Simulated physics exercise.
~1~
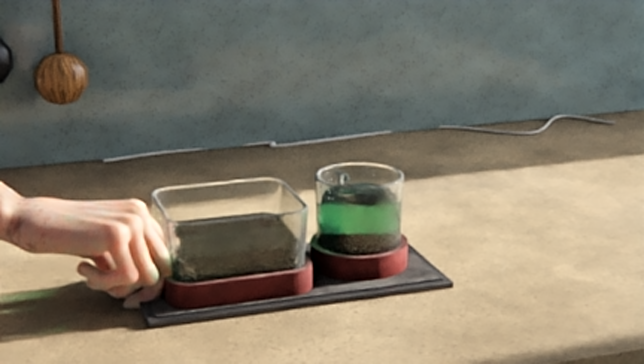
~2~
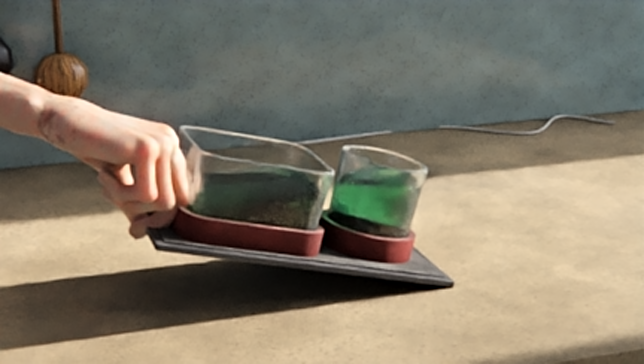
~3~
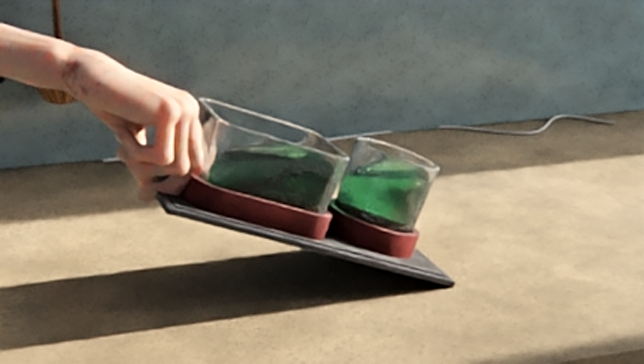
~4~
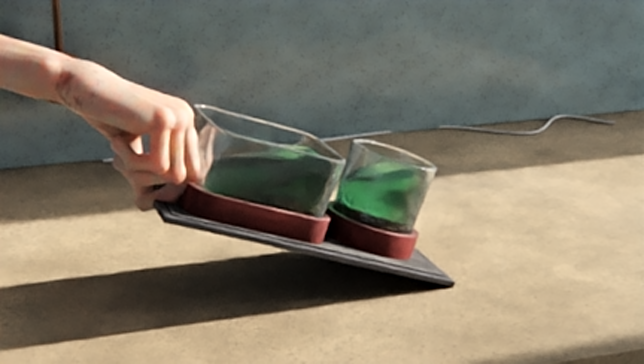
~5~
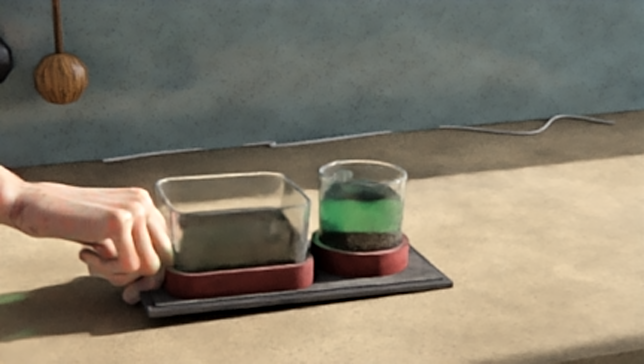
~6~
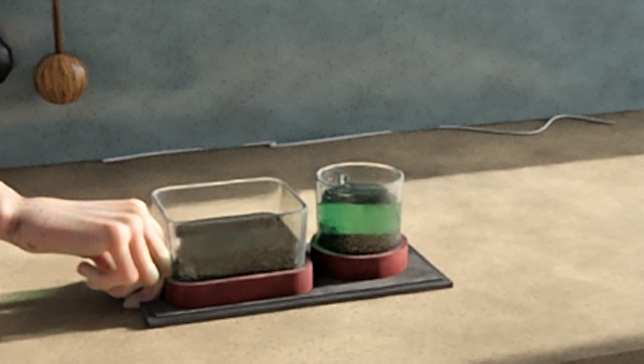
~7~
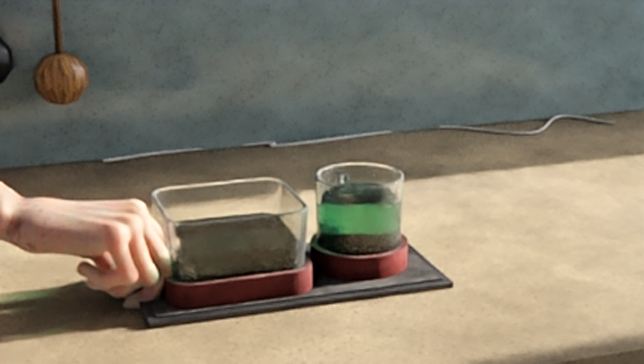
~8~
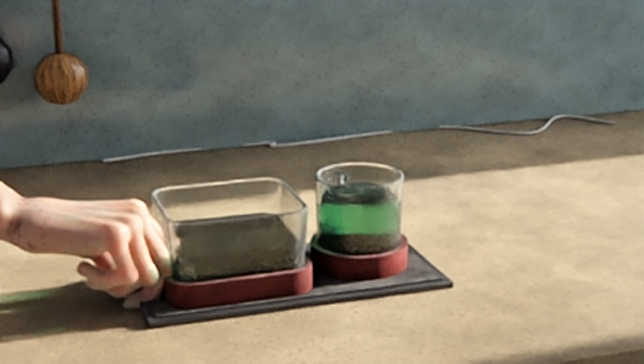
A hand at the left grips the end of a dark tray on a sandy-coloured counter, seen from the front and slightly above, with a blue-grey wall behind. On the tray, an oblong clear tub of murky dark water stands left of a round clear mug of green water, both in snug red holders. The hand raises the tray's left end, and the water in both shifts as they tilt to the right. It then lowers the tray flat again. The containers stay in their holders, nothing spills, and the hand remains beside the resting tray.
